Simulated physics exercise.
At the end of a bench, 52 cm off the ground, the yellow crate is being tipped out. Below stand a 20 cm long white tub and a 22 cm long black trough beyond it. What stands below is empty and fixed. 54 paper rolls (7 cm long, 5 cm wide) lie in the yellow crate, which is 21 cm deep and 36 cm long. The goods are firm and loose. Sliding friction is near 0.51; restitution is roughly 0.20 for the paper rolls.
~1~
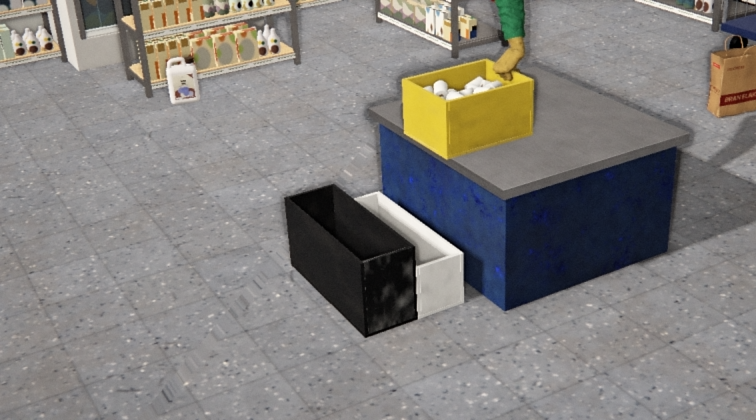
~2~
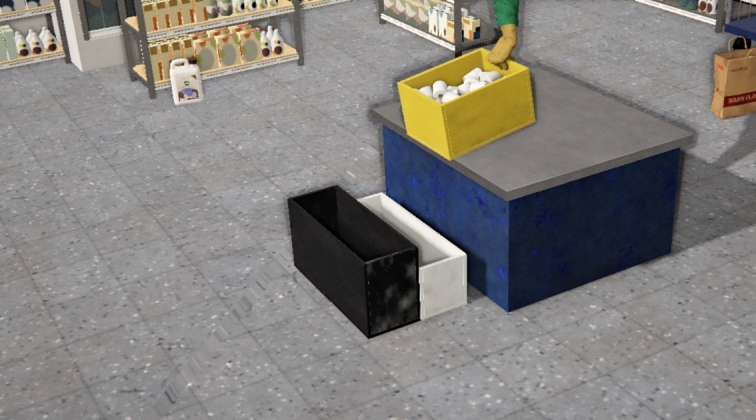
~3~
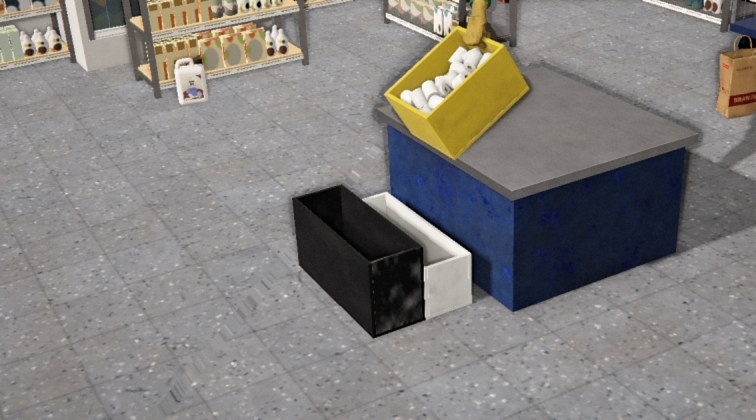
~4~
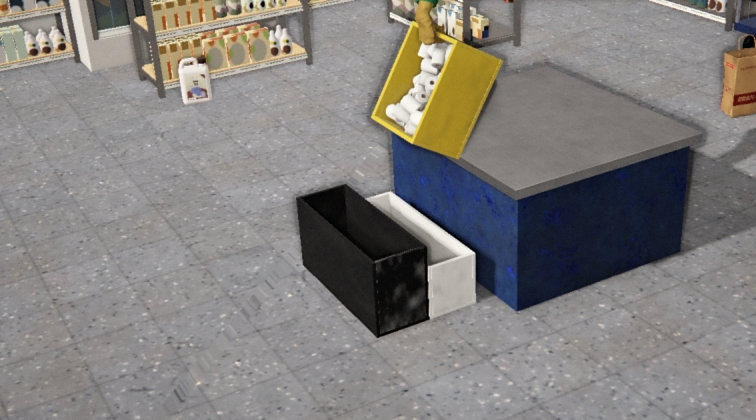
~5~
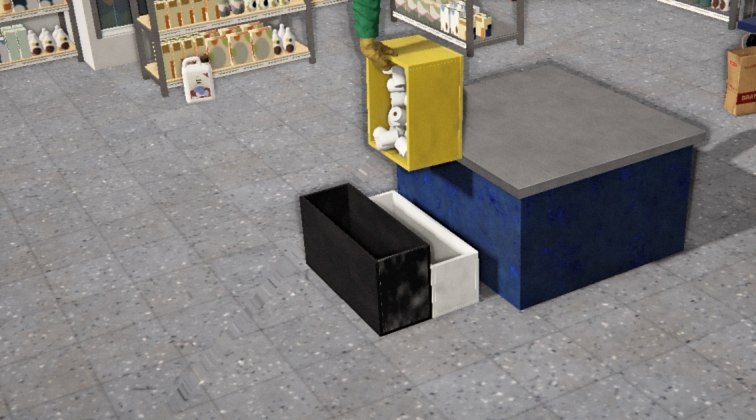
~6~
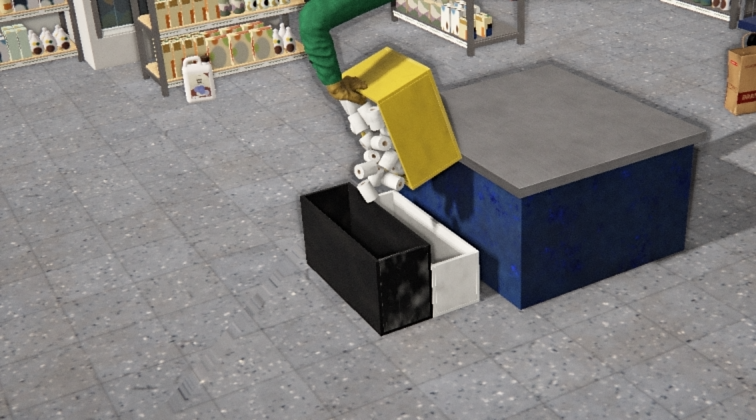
A gloved hand in a green sleeve tilted a yellow crate of white paper rolls further and further over the bench's edge, until several rolls tumbled out above the black and white troughs.
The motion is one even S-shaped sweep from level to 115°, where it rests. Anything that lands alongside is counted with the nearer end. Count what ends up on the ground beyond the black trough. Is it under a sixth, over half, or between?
Between a sixth and a half of the paper rolls end on the ground beyond the black trough.
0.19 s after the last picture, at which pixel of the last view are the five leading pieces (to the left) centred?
Around (282, 266).
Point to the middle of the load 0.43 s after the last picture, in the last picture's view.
At about (356, 282).
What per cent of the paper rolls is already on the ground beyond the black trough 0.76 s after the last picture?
Some 40 per cent by then.
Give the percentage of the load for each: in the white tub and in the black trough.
Roughly 0 and 60 per cent.
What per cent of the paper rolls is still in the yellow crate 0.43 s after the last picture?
Some 5 per cent.
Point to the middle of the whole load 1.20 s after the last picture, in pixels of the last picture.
Around (353, 286).
Then, 0.19 s after the last picture, tilt 115°; 10 still in the yellow crate, 12 in the black trough and 32 in the air.
Then, 0.43 s after the last picture, tilt 115°; 4 still in the yellow crate, 26 in the black trough, 20 on the ground beyond the black trough and 4 in the air.
Then, 0.76 s after the last picture, tilt 115°; 1 still in the yellow crate, 30 in the black trough, 22 on the ground beyond the black trough and 1 in the air.
When it is over (1.20 s after the last picture), 32 in the black trough and 22 on the ground beyond the black trough. Asked share, 22 of 54, 41 per cent.
